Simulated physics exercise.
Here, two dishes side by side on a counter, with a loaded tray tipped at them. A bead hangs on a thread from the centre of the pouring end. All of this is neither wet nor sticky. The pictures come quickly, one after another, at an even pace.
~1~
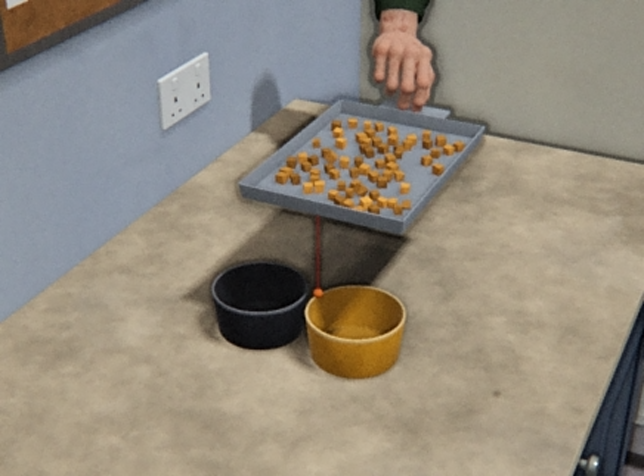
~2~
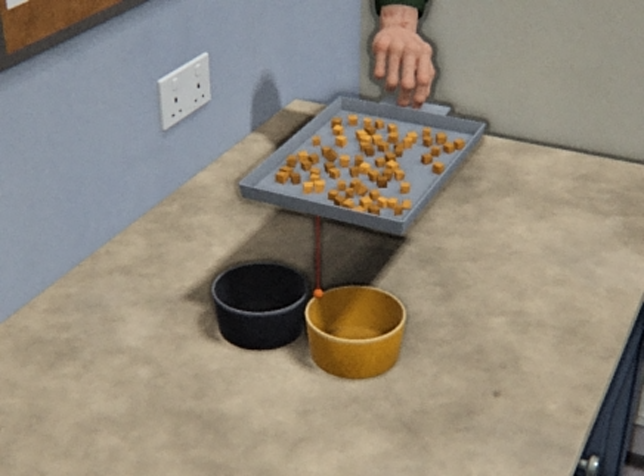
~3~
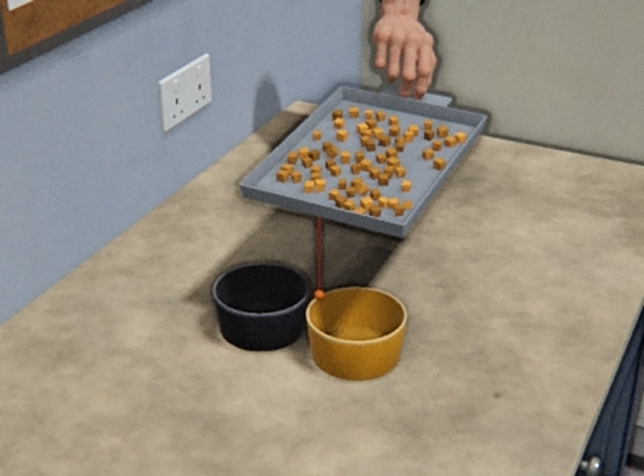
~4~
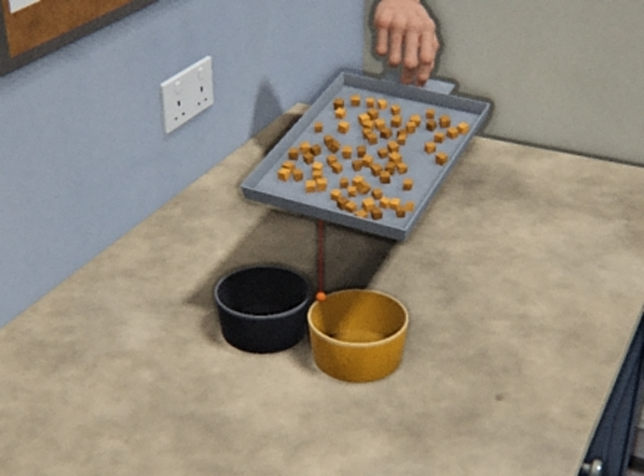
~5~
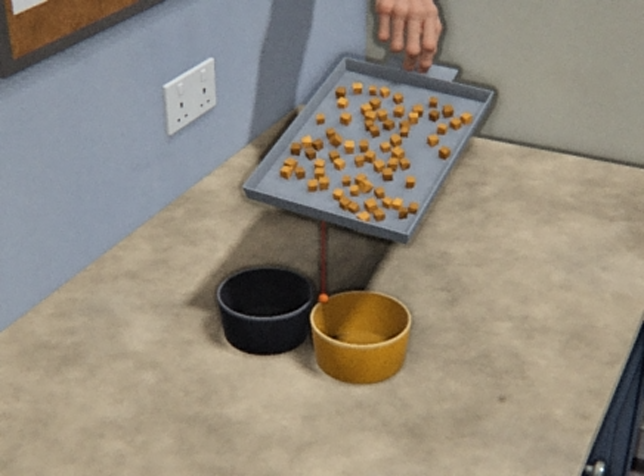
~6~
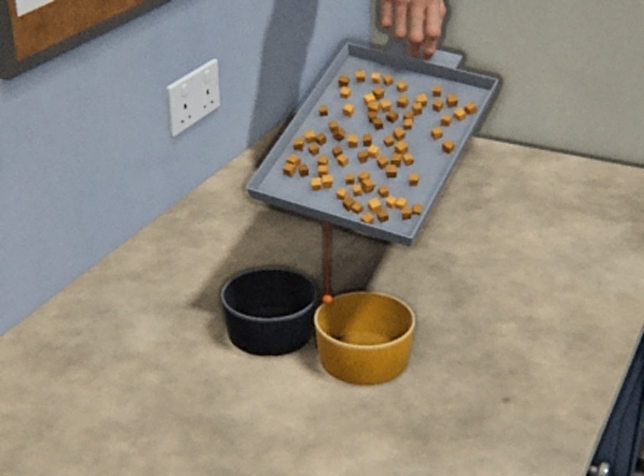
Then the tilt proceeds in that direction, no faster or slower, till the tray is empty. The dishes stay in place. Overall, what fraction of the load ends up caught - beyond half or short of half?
Catch: Under fifty percent.
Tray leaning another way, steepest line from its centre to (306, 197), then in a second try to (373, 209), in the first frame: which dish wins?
Outcome by order - one: Left side; two: Right side.
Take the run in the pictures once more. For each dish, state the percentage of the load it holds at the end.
0 % left, 20 % right.
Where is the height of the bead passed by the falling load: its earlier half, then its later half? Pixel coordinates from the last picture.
I'd place the first part at (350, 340) and the rest at (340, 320).
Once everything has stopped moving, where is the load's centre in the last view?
Roughly pixel (334, 405).
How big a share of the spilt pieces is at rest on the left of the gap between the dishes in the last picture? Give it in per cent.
I make it about 40 percent or so.
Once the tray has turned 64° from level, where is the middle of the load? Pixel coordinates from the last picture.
In the last view the centre sits at roughly (360, 204).
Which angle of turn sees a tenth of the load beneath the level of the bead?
Roughly 90 degrees of turn.
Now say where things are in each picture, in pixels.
Corners of the pouring end (242, 183) and (402, 219), level; middle of the load (365, 170), croutons; left dish (238, 327); right dish (334, 355); bead on its thread (318, 293), in the first picture.
Corners of the pouring end (242, 183) and (402, 220), level; middle of the load (365, 169), in the second picture.
Corners of the pouring end (243, 184) and (402, 223), tipped barely, lowest at the right corner; middle of the load (366, 166), in the third picture.
Corners of the pouring end (244, 185) and (404, 228), tipped a little, lowest at the right corner; middle of the load (368, 162), in the fourth picture.
Corners of the pouring end (246, 186) and (406, 232), tipped clearly, lowest at the right corner; middle of the load (370, 157), in the fifth picture.
Corners of the pouring end (249, 186) and (410, 235), tipped clearly, lowest at the right corner; middle of the load (373, 152); left dish (247, 333); right dish (344, 361), in the sixth picture.
Just after the last frame, tray tipped steeply; almost all on the tray; just a few in the air.
A moment on, tray tipped past a quarter turn; the larger part on the tray; just a few in the right dish; about a tenth outside both; just a few in the air.
Further on, tray tipped past a quarter turn; roughly a quarter in the right dish; the larger part outside both.
When it is over, tray tipped past a quarter turn; roughly a quarter in the right dish; not one in the left dish; the larger part outside both.
